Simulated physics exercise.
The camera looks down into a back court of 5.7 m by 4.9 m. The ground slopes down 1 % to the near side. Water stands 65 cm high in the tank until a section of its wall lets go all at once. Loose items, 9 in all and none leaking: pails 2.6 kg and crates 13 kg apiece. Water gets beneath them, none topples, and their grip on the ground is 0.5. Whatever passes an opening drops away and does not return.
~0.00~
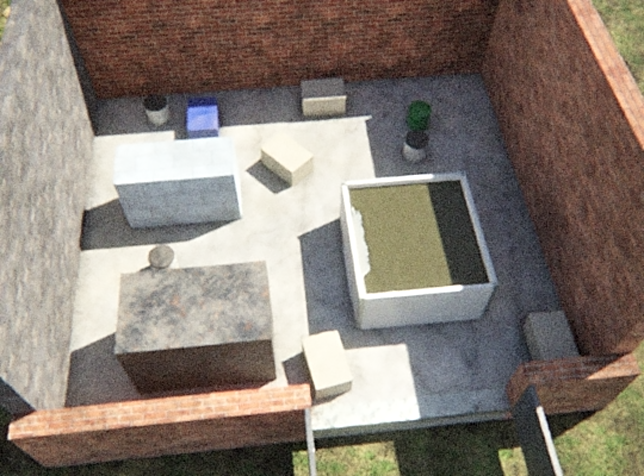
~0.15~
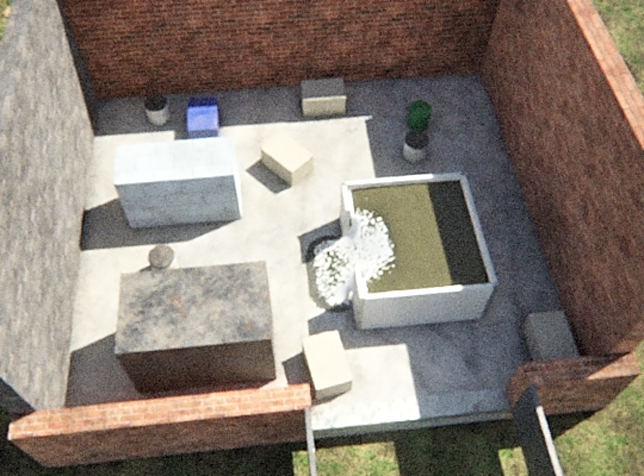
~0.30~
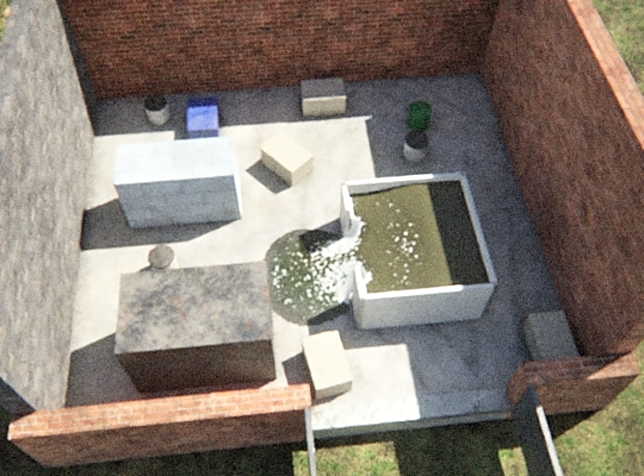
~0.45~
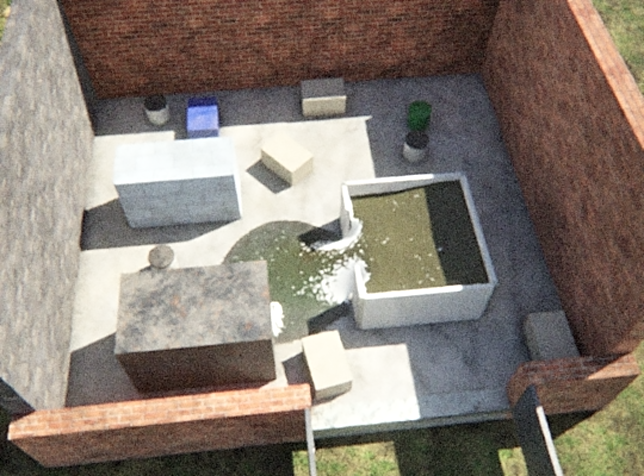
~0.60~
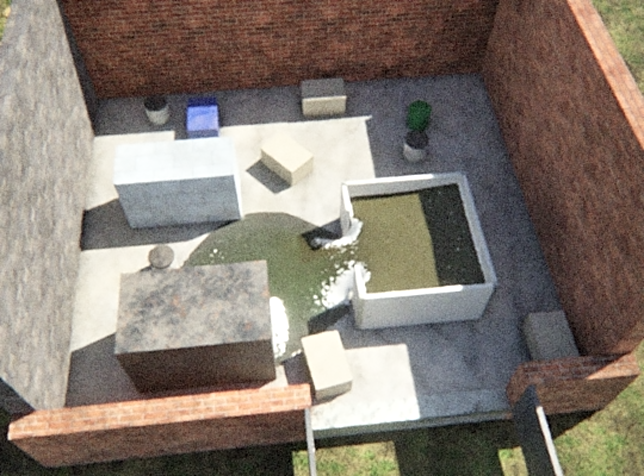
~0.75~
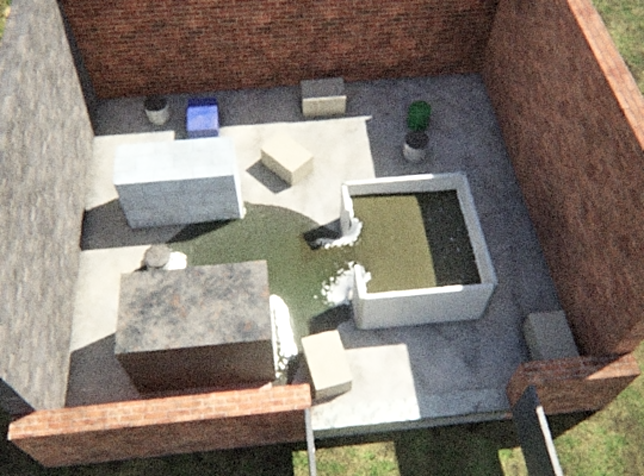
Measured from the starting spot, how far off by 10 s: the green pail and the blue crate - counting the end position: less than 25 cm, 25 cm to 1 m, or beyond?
The green pail stays put; the blue crate is nudged along.
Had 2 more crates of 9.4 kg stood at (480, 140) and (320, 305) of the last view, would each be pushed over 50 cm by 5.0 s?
In turn: Short of it, over.
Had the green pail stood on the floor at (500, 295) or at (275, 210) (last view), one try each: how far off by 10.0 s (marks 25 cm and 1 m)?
In turn: It barely shifts; it travels far.
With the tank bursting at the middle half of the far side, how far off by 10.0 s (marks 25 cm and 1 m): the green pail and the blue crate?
Then the green pail travels far, the blue crate travels far.
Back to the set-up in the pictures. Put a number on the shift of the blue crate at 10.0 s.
About 60 cm.
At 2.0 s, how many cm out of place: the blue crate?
About 0 cm.
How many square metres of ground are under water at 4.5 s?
About 16 m2.
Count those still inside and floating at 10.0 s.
I count 1.
After 2.0 s the green pail is near (420, 109), 0.0 m from its start, aground; the blue crate is near (202, 113), 0.0 m from its start, aground; 0 of 9 are out; 1 afloat.
After 4.5 s the green pail is near (420, 109), 0.0 m from its start, aground; the blue crate is near (201, 130), 0.3 m from its start, aground; 0 of 9 are out; 1 afloat.
After 7.0 s the green pail is near (420, 109), 0.0 m from its start, aground; the blue crate is near (209, 148), 0.7 m from its start, aground; 0 of 9 are out; 1 afloat.
After 10.0 s the green pail is near (420, 109), 0.0 m from its start, aground; the blue crate is near (200, 149), 0.6 m from its start, aground; 0 of 9 are out; 1 afloat.
